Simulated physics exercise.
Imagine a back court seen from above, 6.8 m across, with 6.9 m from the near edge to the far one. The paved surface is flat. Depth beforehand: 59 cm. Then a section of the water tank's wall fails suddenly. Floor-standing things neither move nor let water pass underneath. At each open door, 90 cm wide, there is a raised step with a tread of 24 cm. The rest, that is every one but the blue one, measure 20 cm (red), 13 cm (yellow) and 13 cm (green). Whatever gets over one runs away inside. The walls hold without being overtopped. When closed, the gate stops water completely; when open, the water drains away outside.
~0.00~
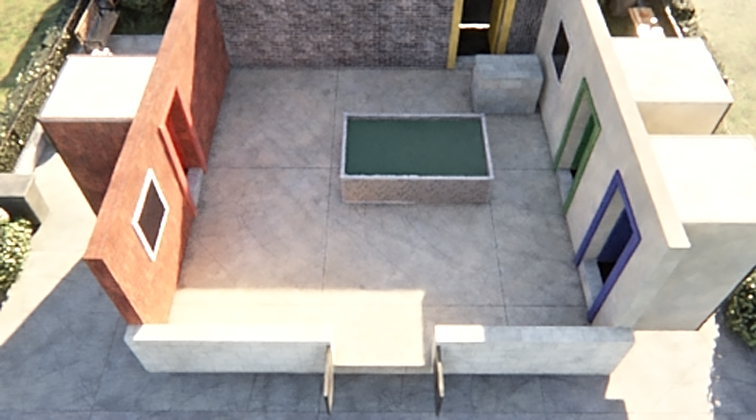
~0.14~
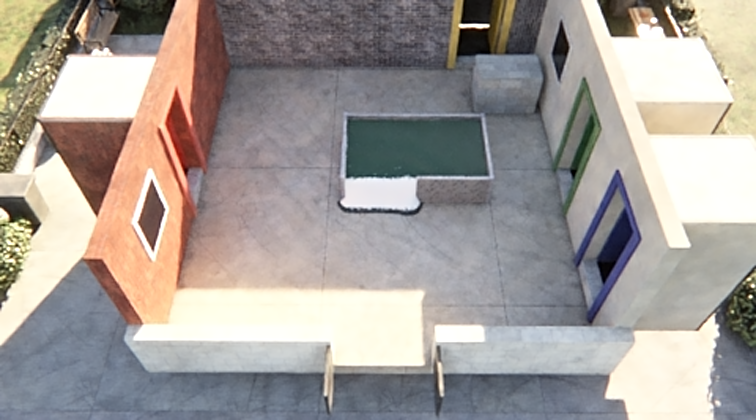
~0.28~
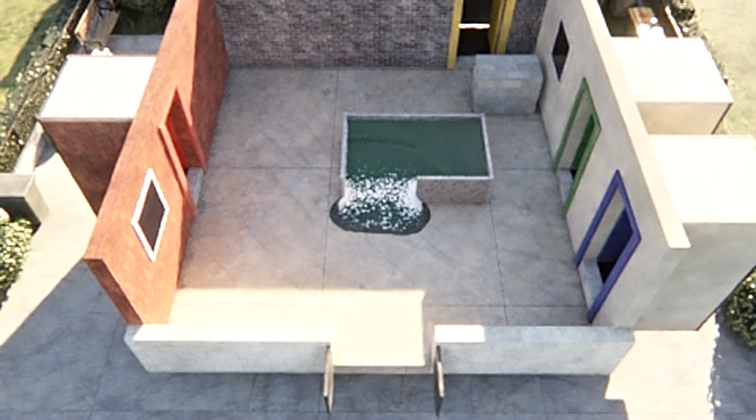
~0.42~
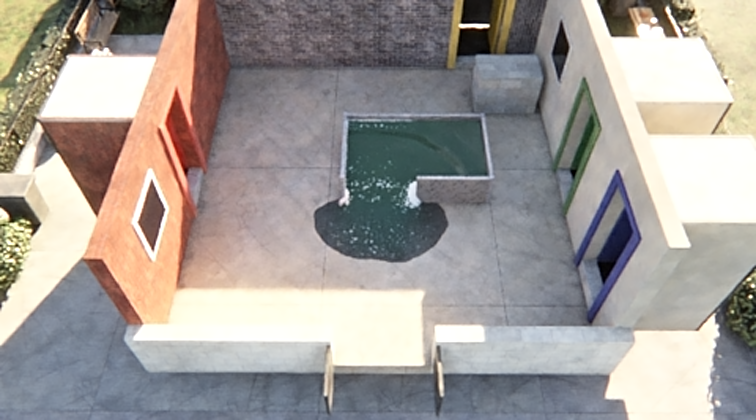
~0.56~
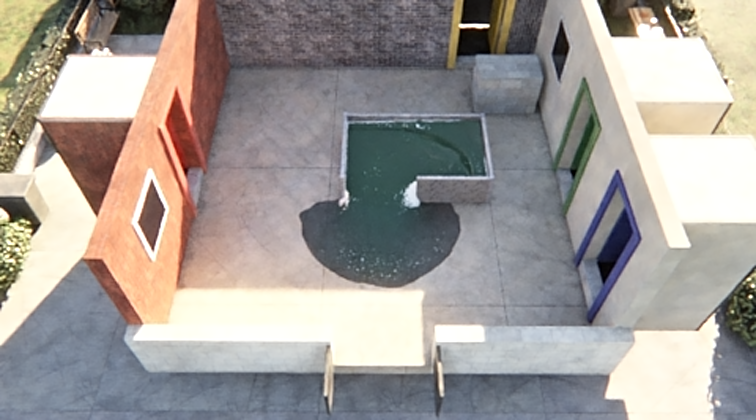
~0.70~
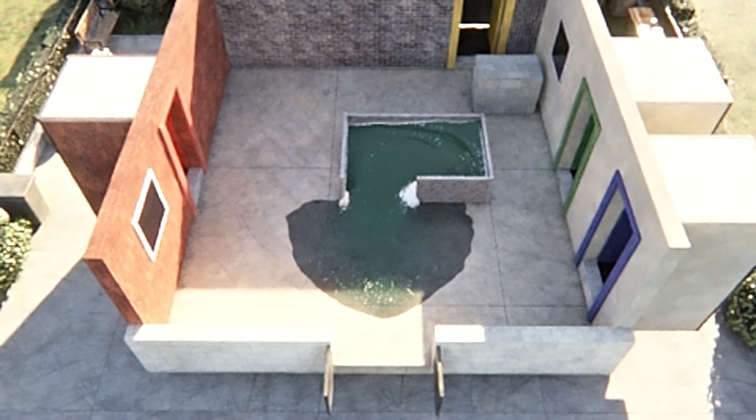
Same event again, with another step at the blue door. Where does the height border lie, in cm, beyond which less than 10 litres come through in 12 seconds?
It lies at roughly 6 cm.
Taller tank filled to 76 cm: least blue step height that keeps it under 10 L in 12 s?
I'd go with near 8.5 cm then.
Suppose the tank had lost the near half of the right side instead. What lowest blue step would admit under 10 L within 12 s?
At least roughly 6.5 centimetres tall.
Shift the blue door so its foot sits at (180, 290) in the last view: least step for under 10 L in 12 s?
Close to 14.5 cm at the least.
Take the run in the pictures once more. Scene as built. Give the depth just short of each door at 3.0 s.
At the red door the depth is 0 cm, at blue 3 cm, at yellow 0 cm and at green 0 cm.
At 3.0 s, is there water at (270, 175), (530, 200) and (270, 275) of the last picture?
Status: Clear / clear / submerged.
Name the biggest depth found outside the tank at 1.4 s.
32 cm.
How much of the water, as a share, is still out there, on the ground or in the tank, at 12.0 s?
Some 62 %.
After 1.4 s water covers 25 % of the floor, deepest (32 cm) near (363, 205); it has not reached the blue door.
After 3.0 s water covers 35 % of the floor, deepest (30 cm) near (174, 349); 3 cm at the blue door, 0 litres in over its 25 cm step.
After 12.0 s water covers 95 % of the floor, deepest (5 cm) near (226, 88); 3 cm at the blue door, 0 litres in over its 25 cm step.
At the blue door as built, the water arrived by 3.0 s and peaked near 8 cm at 4.0 s.
With a step of 5 cm, 15 litres would have come in within the 12 s; with 6.5 cm, 6 litres. So under 10 litres takes about 6 cm.
